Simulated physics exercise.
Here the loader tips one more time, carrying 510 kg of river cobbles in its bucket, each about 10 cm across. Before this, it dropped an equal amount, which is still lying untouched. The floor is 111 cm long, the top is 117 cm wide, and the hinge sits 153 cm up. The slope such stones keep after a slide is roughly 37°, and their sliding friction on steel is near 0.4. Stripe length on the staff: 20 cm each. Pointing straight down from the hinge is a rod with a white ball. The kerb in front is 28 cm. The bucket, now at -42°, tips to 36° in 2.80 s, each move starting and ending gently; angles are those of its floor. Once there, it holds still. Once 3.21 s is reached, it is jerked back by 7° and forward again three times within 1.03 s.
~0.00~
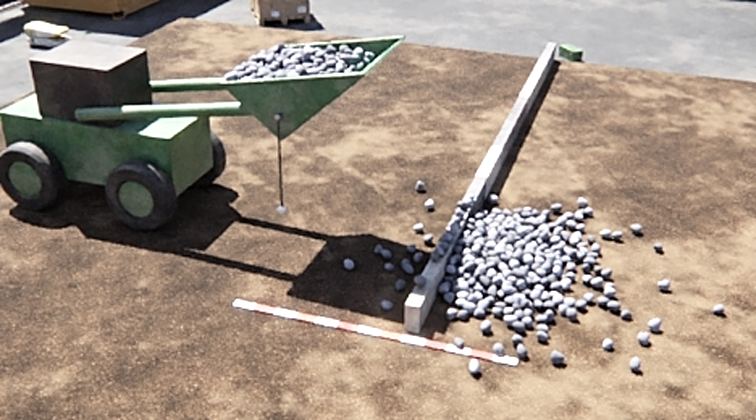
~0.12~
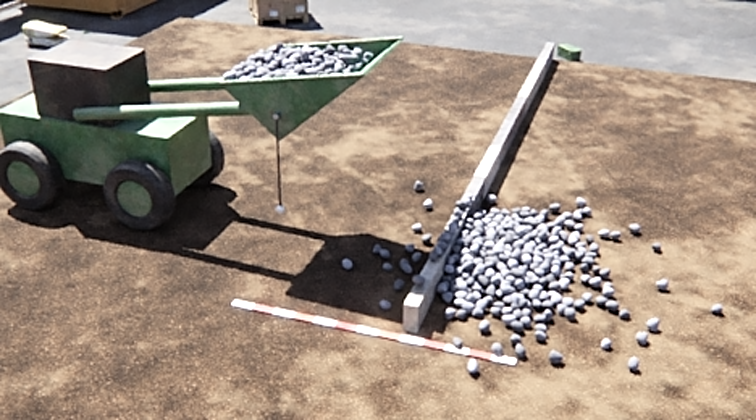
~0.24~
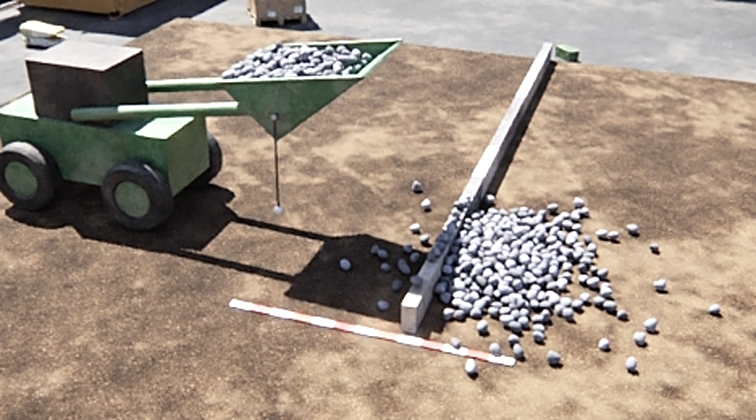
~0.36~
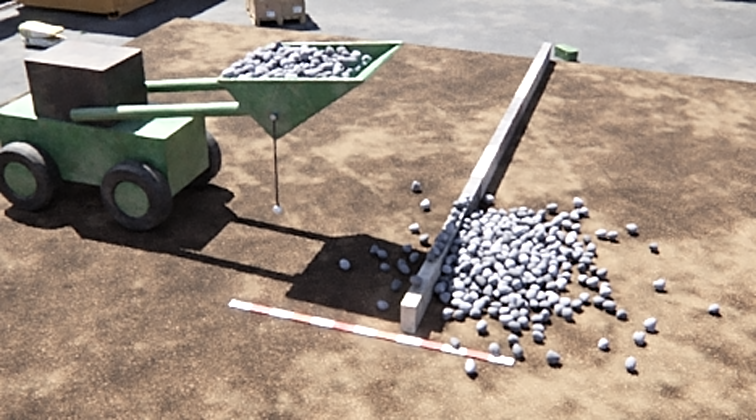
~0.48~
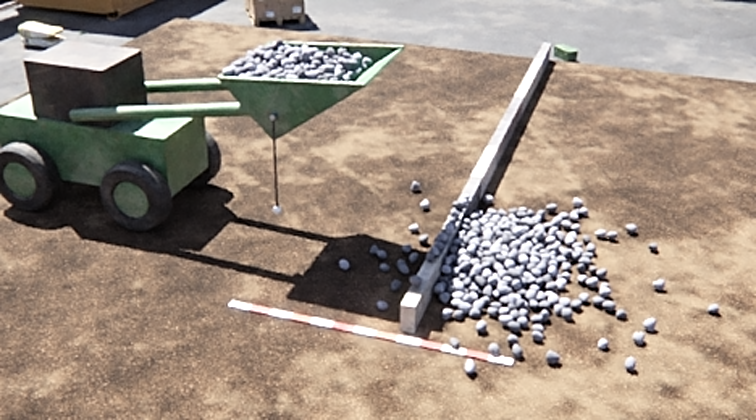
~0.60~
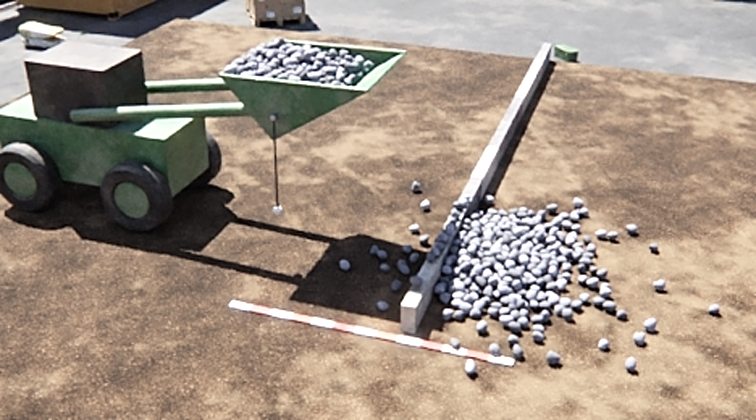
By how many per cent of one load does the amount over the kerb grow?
It grows by about 0 per cent of one load.
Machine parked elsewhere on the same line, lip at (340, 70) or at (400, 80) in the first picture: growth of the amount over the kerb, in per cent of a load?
First place about 0 %, second about 25 %.
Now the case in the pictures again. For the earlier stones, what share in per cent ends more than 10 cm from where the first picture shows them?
Close to 0 in a hundred of them.
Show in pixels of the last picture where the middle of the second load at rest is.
Near (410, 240).
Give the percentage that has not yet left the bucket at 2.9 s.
Around 20 in a hundred.
After 2.1 s the floor is at 24°; in per cent of one load, 99 in the bucket, 8 on this side of the kerb, 93 over the kerb; the foremost stones are at (650, 298).
After 2.9 s the floor is at 36°; in per cent of one load, 21 in the bucket, 86 on this side of the kerb, 93 over the kerb; the foremost stones are at (650, 298).
After 4.7 s the floor is at 36°; in per cent of one load, 0 in the bucket, 106 on this side of the kerb, 93 over the kerb; the foremost stones are at (650, 298).
After 7.5 s the floor is at 36°; in per cent of one load, 0 in the bucket, 106 on this side of the kerb, 93 over the kerb; the foremost stones are at (650, 298). Net gain over the kerb, 0.
